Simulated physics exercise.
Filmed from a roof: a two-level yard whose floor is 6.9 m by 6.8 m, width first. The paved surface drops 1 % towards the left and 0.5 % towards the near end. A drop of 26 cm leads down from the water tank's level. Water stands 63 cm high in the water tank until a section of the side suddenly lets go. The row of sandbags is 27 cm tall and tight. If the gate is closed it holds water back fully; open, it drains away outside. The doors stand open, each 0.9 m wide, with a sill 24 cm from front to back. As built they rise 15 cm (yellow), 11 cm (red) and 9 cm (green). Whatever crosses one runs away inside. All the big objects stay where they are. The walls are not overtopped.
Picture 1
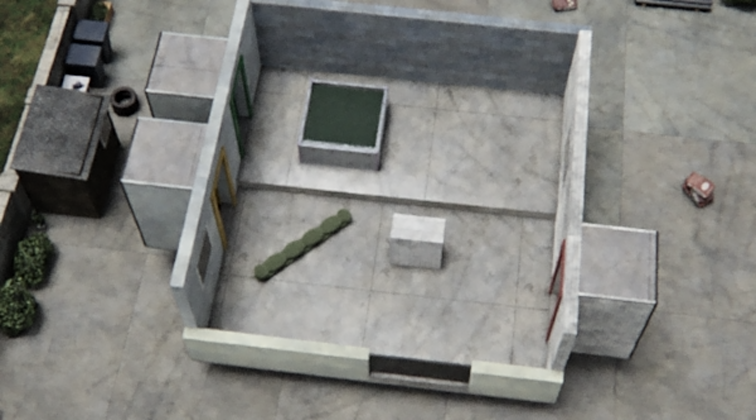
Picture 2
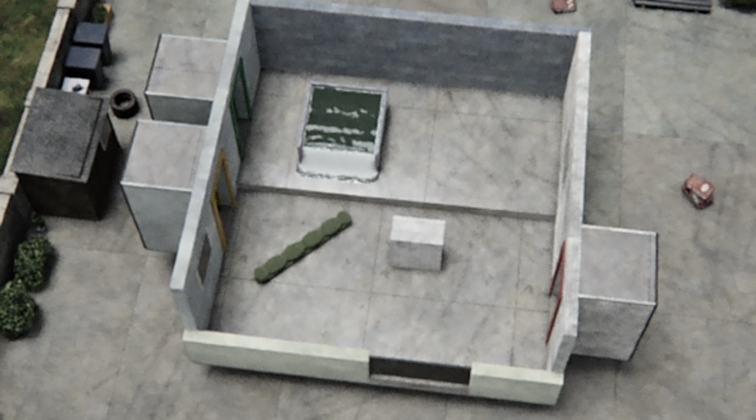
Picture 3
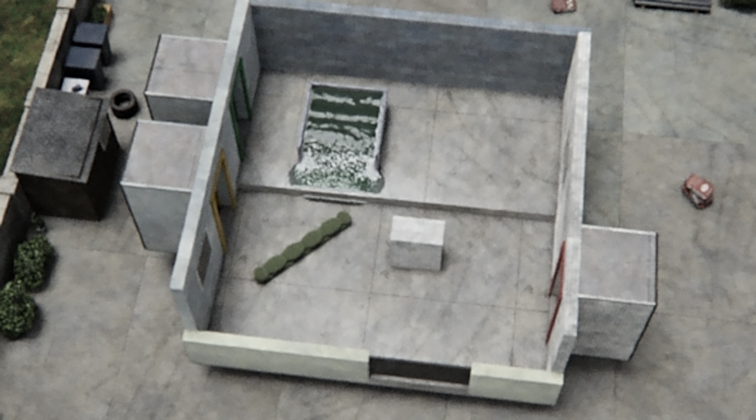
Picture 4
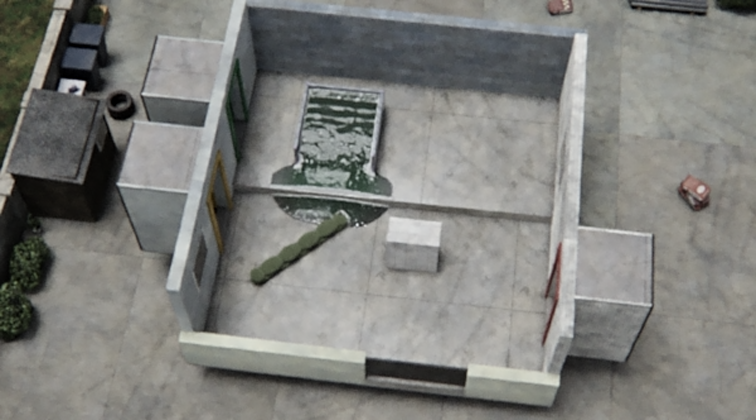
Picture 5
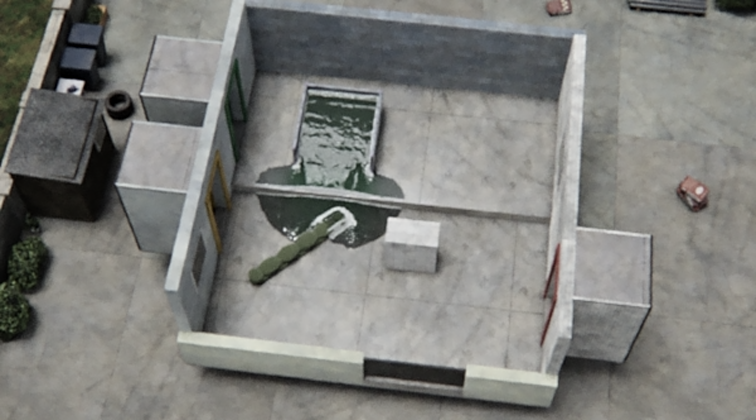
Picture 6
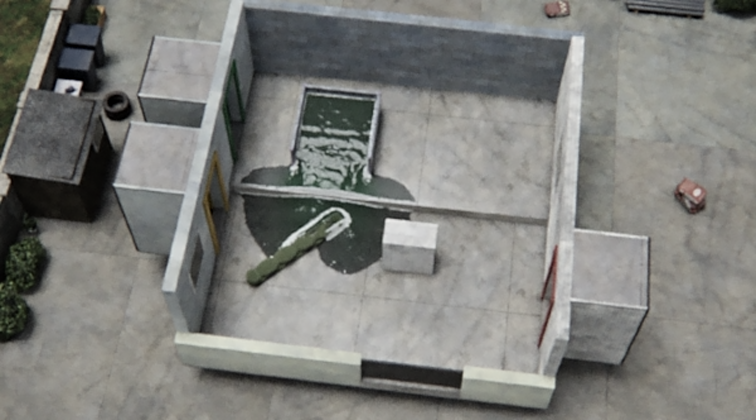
Walled two-level yard seen from above, with dark green water pouring from a tank, spreading over the step and around a hedge.
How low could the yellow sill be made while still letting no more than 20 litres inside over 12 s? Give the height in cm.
About 22 cm.
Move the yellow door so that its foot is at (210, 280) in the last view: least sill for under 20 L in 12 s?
About 24 cm.
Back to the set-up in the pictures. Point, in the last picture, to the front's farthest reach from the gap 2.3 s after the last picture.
Near (481, 383).
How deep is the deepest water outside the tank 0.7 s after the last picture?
Roughly 36 cm.
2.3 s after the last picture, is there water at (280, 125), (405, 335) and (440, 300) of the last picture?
In that order: Not reached, under water, still dry.
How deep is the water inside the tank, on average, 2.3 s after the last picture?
Roughly 10 cm on average.
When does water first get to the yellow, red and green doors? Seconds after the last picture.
Yellow 0.4 s, red 3.0 s, green not in the 12 s.
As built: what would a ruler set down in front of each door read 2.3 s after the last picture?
In cm: Yellow 21, red 0, green 0.
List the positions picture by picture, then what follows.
In the first picture, still water, 63 cm deep, in the water tank at (344, 118); the yellow door at (224, 202) is dry.
In the second picture, the front is at (303, 173), 0.2 m from the gap at (339, 162); 0.3 m2 of floor is wet, 63 cm left at the back.
In the third picture, the front is at (350, 201), 0.7 m from the gap at (338, 163); 1.0 m2 of floor is wet, 62 cm left at the back.
In the fourth picture, the gap is at (335, 164), the front 1.2 m out at (315, 221); the back of the water tank holds 56 cm.
In the fifth picture, water pours out at (334, 165) and has run 1.7 m, to (299, 240); about 7 cm deep outside, 54 cm at the back.
In the sixth picture, the front is at (355, 268), 2.2 m from the gap at (332, 166); 5.1 m2 of floor is wet, 50 cm left at the back; 0.7 m in a straight line remain to the yellow door at (216, 207).
Then, 0.7 s after the last picture water covers 20 % of the floor, deepest (36 cm) near (326, 221); 10 cm at the yellow door, 0 litres in over its 15 cm sill.
Then, 2.3 s after the last picture water covers 40 % of the floor, deepest (31 cm) near (196, 350); 21 cm at the yellow door, 48 litres in over its 15 cm sill.
Then, 11.3 s after the last picture water covers 55 % of the floor, deepest (9 cm) near (196, 350); 6 cm at the yellow door, 61 litres in over its 15 cm sill.
At the yellow door as built, the water peaked near 24 cm, 1.5 s after the last picture.
Run again over the same 12 s with other heights there, 35 litres in over 19 cm, 11 litres over 25.5 cm. The limit of 20 litres is kept from about 22 cm up.
